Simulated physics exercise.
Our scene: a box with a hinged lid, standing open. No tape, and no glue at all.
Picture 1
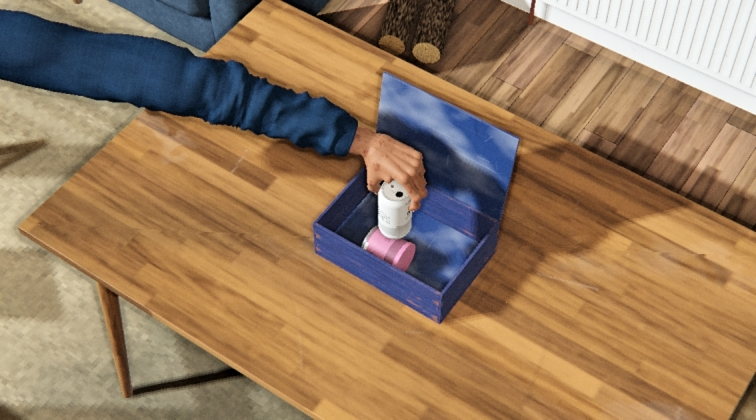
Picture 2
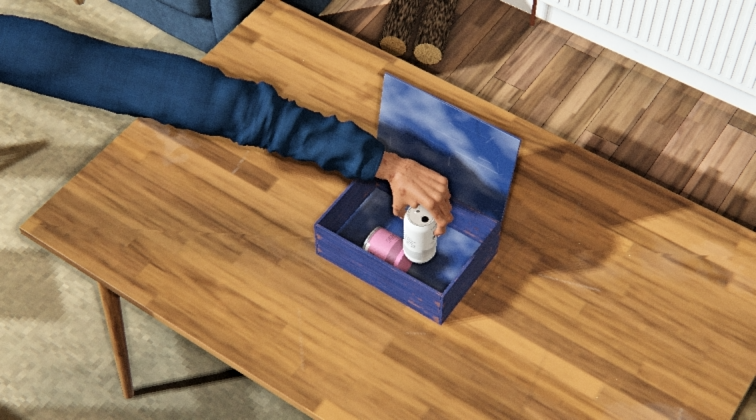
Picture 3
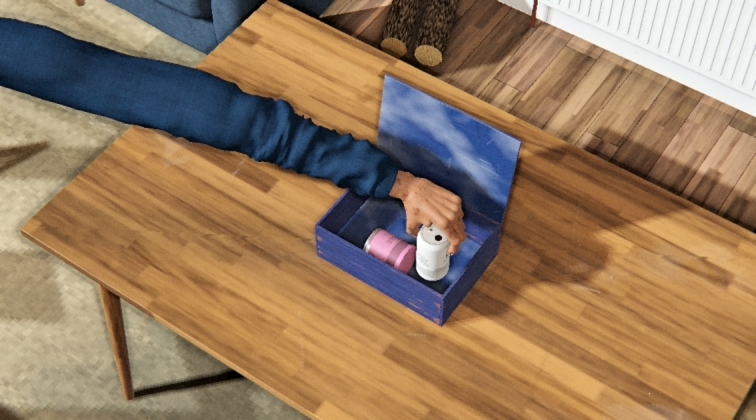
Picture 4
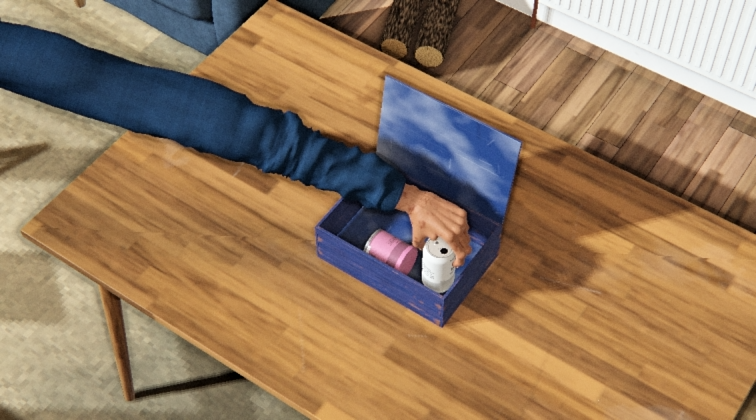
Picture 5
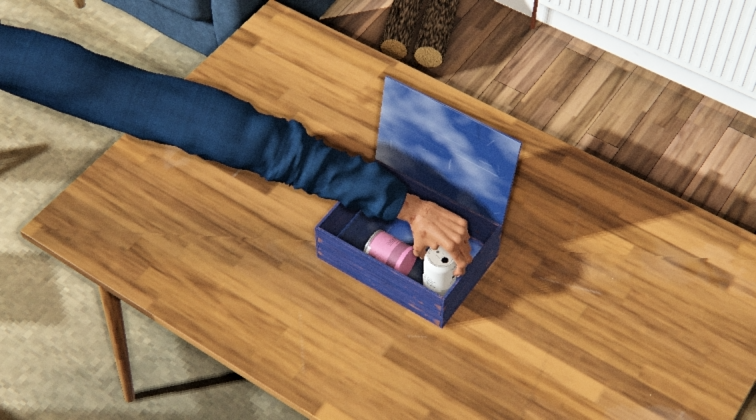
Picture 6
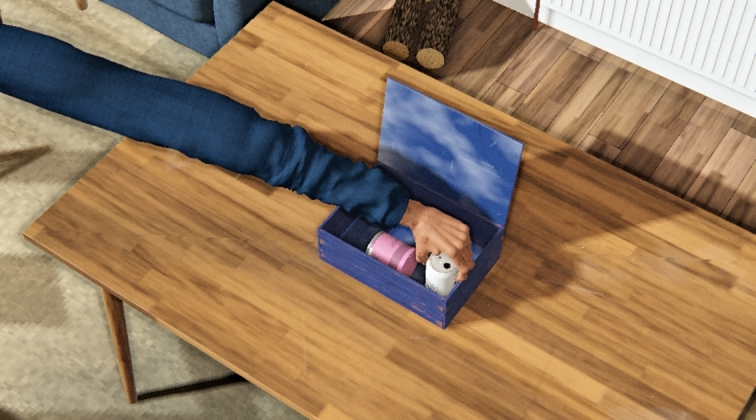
An arm in a dark blue sleeve reaches in from the left over a wooden table, seen from above at an angle, with logs and a white radiator beyond. The hand grips a white can above an open blue box with a cloud-patterned lid, where a pink tin lies inside. The hand carries the can rightward past the tin, then lowers it into the box's right side, while the view barely shifts.
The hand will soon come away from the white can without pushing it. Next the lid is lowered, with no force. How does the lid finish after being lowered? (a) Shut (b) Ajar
(b) Ajar.
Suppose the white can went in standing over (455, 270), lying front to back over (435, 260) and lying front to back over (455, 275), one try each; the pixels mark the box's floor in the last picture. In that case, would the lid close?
In order, the lid gets blocked, then fits down, then fits down.
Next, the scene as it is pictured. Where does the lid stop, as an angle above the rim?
I'd say roughly 14 degrees above the rim.
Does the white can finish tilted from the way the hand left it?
It keeps its pose.
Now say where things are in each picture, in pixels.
Still above its spot; white can (395, 210); pink tin (388, 251), in the first frame.
Still above its spot; white can (420, 234); pink tin (389, 252), in the second frame.
Still above its spot; white can (434, 252); pink tin (389, 254), in the third frame.
Still above its spot; white can (439, 265); pink tin (390, 255), in the fourth frame.
Still above its spot; white can (440, 274); pink tin (390, 255), in the fifth frame.
In place under the hand; white can (442, 279); pink tin (392, 257), in the sixth frame.
Then, 1.20 s after the last picture, lid starting down.
Then, 1.70 s after the last picture, lid 53° above the rim.
Then, 2.10 s after the last picture, lid 24° above the rim.
Then, 3.90 s after the last picture, lid 13° above the rim.
At rest, lid 13° above the rim; both in place. Seen from the same camera at the end, white can near (441, 280).
